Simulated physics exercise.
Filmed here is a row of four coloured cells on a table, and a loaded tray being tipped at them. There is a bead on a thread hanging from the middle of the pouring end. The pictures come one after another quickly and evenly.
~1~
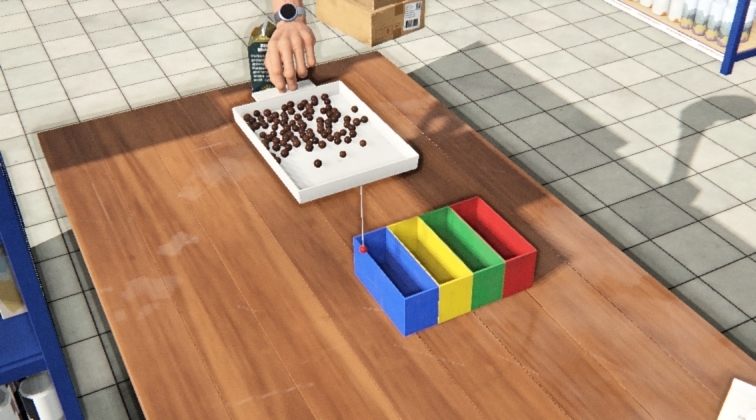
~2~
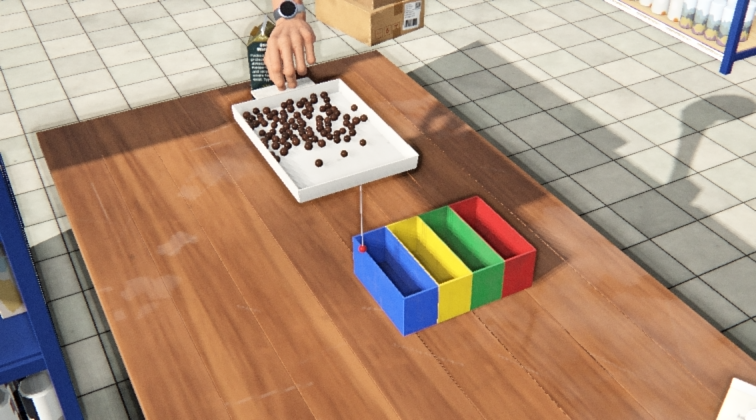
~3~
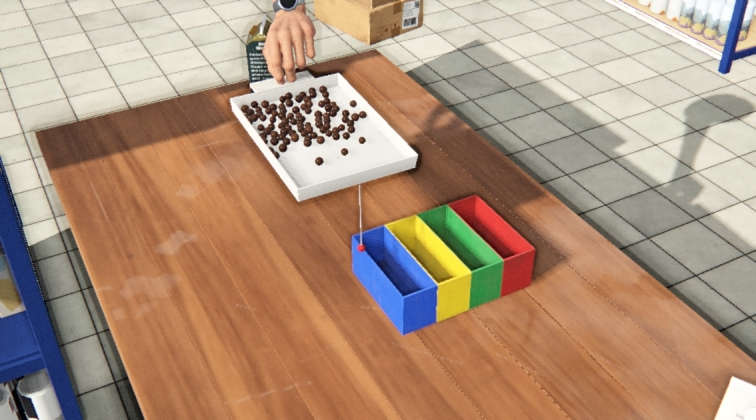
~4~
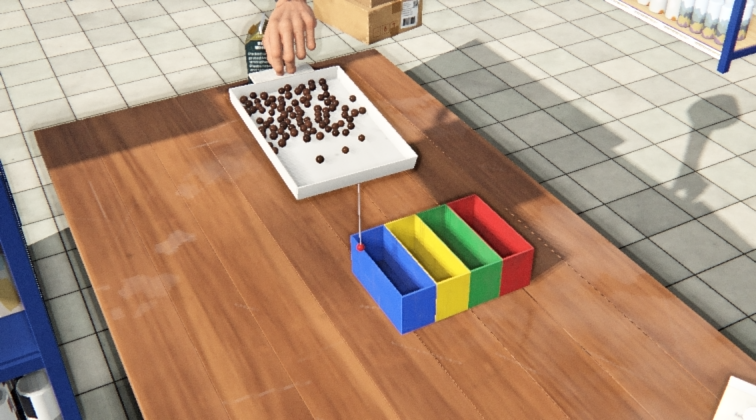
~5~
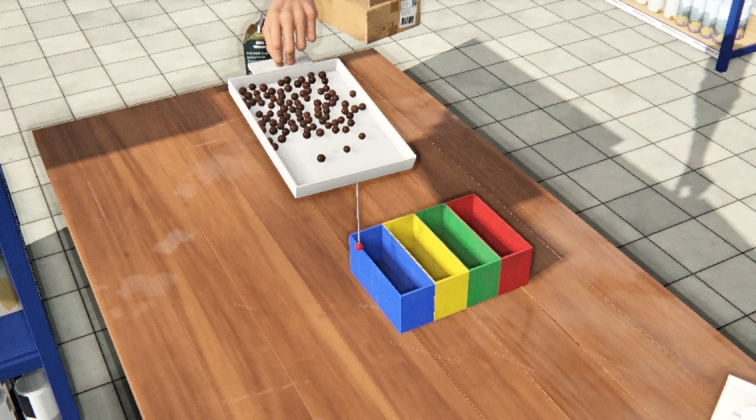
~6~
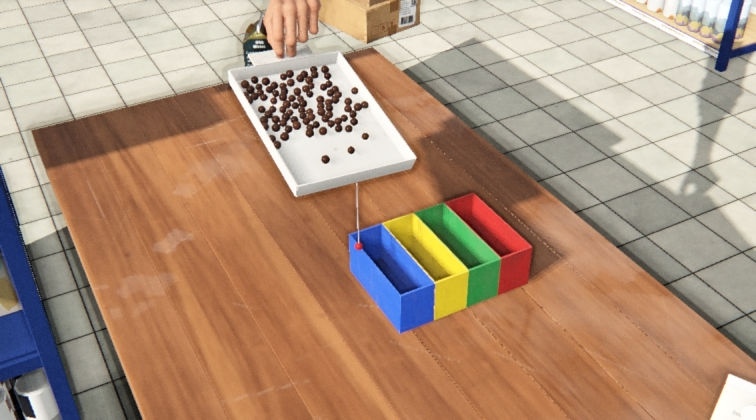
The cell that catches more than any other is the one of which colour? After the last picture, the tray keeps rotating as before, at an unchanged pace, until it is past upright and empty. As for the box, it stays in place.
It is the yellow one.
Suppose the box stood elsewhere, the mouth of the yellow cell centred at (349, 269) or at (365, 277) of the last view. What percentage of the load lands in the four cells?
Result: 90 % and 100 %.
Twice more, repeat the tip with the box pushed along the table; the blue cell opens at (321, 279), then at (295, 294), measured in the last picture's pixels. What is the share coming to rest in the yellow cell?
It comes to roughly 10 per cent in one try and roughly 0 per cent in the next.
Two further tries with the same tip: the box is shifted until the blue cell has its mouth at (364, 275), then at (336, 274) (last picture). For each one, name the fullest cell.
First try: The green cell. Second try: Green.
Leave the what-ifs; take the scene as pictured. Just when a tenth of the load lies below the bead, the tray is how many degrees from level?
Reading: Some 75°.
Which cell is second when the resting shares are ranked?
Second comes the blue one.
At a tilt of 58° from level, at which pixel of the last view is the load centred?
Roughly at (379, 158).
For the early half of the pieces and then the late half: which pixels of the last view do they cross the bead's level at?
Points: About (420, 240), then about (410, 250).
Soon, tray tipped steeply; nearly all on the tray; a stray few in the blue cell; a stray few in the yellow cell; a stray few falling or outside the box.
A while on, tray tipped right over; most on the tray; a small part in the yellow cell; a small part in the blue cell; a stray few in the green cell; a small part falling or outside the box.
Towards the end, tray tipped past a quarter turn; about half in the yellow cell; about a third in the blue cell; a small part in the green cell; a small part falling or outside the box.
Finally, tray tipped past a quarter turn; about half in the yellow cell; about a third in the blue cell; a small part in the green cell; none in the red cell; a small part outside the box.
